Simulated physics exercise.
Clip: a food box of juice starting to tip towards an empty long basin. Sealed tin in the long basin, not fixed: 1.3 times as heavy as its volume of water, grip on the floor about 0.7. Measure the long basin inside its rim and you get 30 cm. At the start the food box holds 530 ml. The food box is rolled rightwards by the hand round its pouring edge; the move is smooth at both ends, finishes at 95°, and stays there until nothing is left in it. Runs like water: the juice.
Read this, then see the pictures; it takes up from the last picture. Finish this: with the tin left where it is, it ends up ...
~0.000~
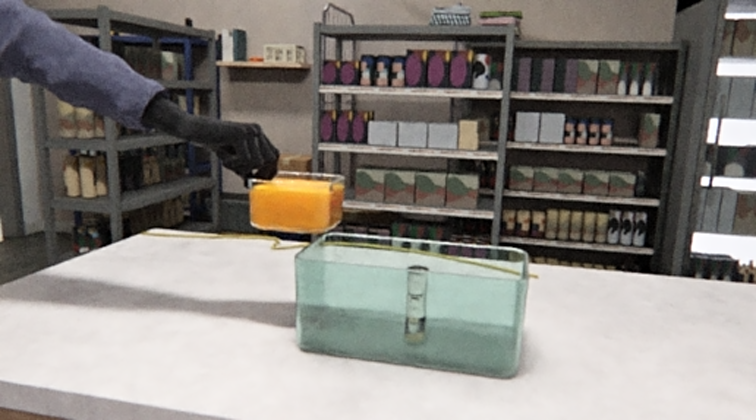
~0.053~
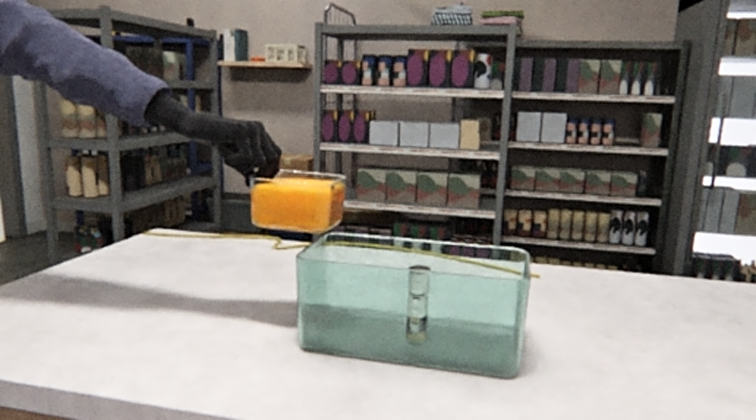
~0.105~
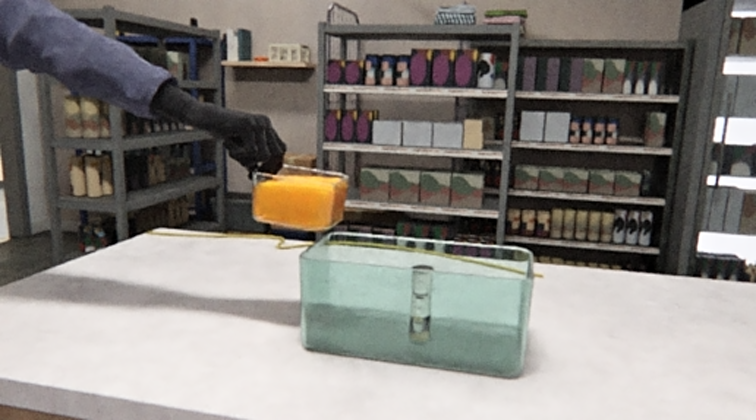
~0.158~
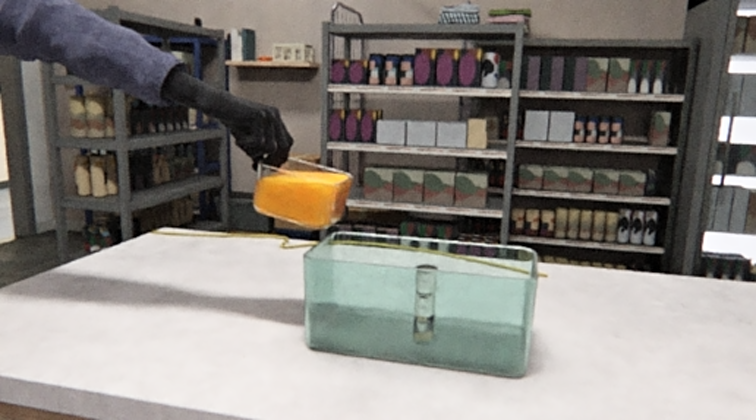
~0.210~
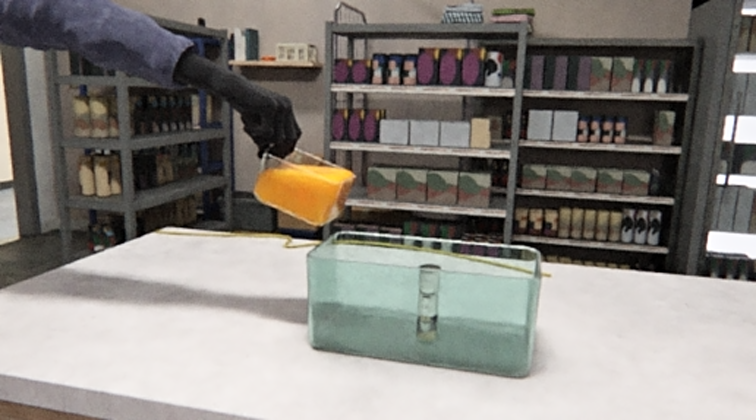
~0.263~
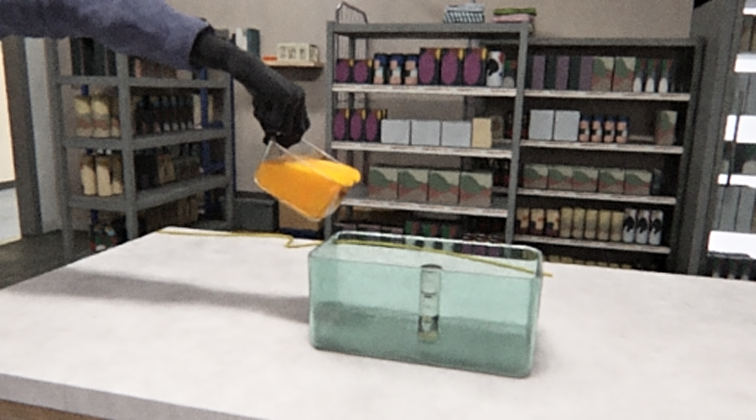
It ends up knocked over.
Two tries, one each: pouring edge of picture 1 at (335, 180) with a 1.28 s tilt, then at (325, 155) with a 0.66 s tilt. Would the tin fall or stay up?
In the first try it remains standing; in the second it remains standing.
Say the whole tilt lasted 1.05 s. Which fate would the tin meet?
The tin would stay balanced.
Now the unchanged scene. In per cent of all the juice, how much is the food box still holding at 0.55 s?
Close to 38 in a hundred.
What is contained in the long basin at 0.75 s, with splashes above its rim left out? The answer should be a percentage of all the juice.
Value: Approx. 82 %.
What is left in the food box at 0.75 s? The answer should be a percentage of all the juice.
7 %.
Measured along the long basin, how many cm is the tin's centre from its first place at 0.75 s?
Roughly 1 cm.
After 0.55 s the tilt is 83° and 39 per cent is still to pour; the tin stands where it began.
After 0.75 s the tilt is 95° and 7 per cent is still to pour; the tin leans 6°.
After 0.97 s the tilt is 95° and 2 per cent is still to pour; the tin leans 26°.
After 1.21 s the tilt is 95° and 0 per cent is still to pour; the tin lies on its side.
In the end the tin lies on its side.
